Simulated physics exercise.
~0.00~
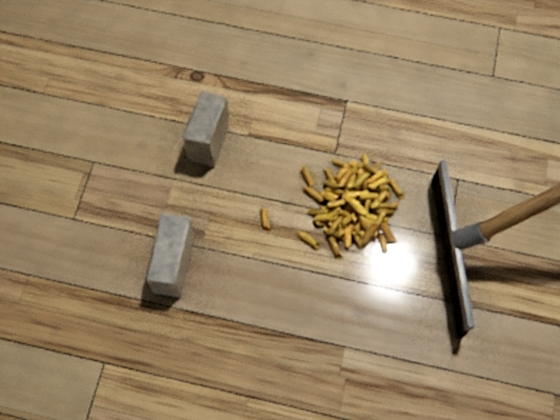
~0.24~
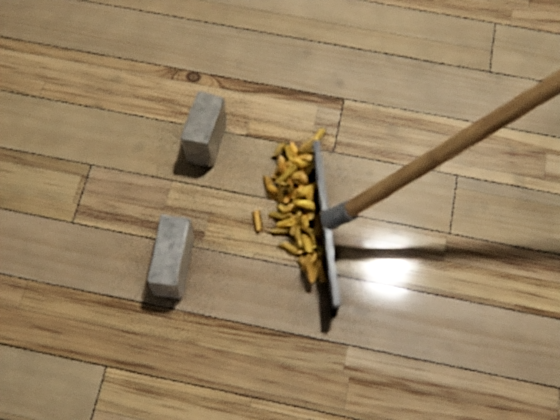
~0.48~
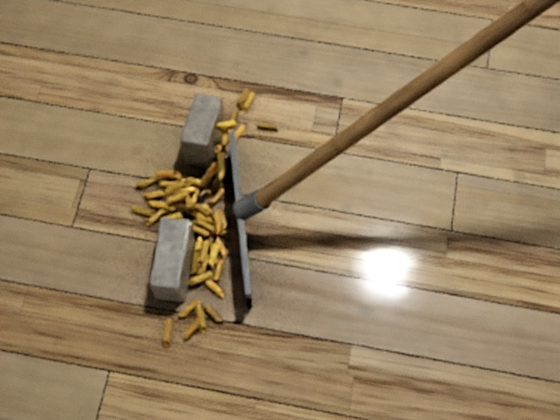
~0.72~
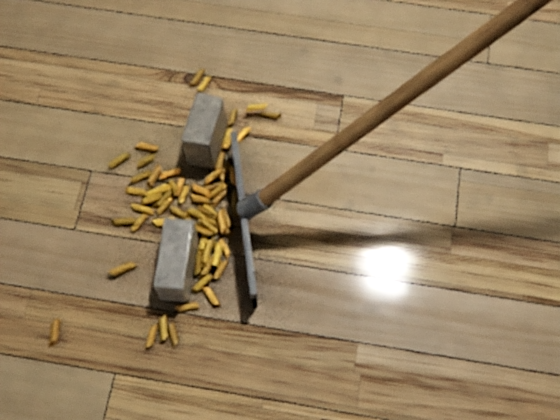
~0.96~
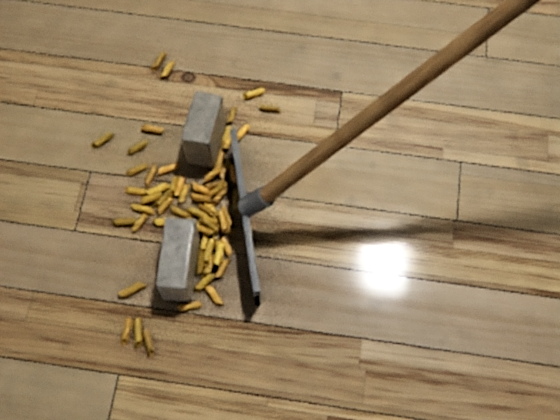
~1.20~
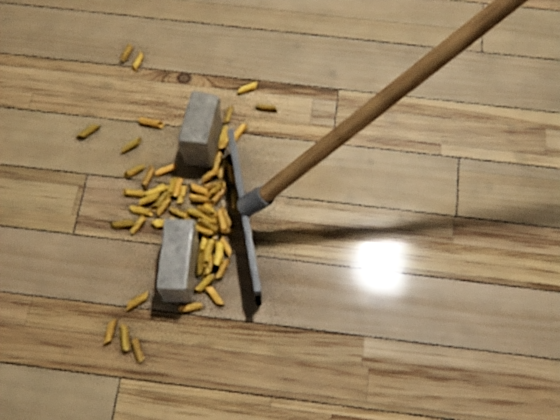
On a wooden floor, a squeegee pushes pasta left against two gray blocks and stops, scattering some pieces.
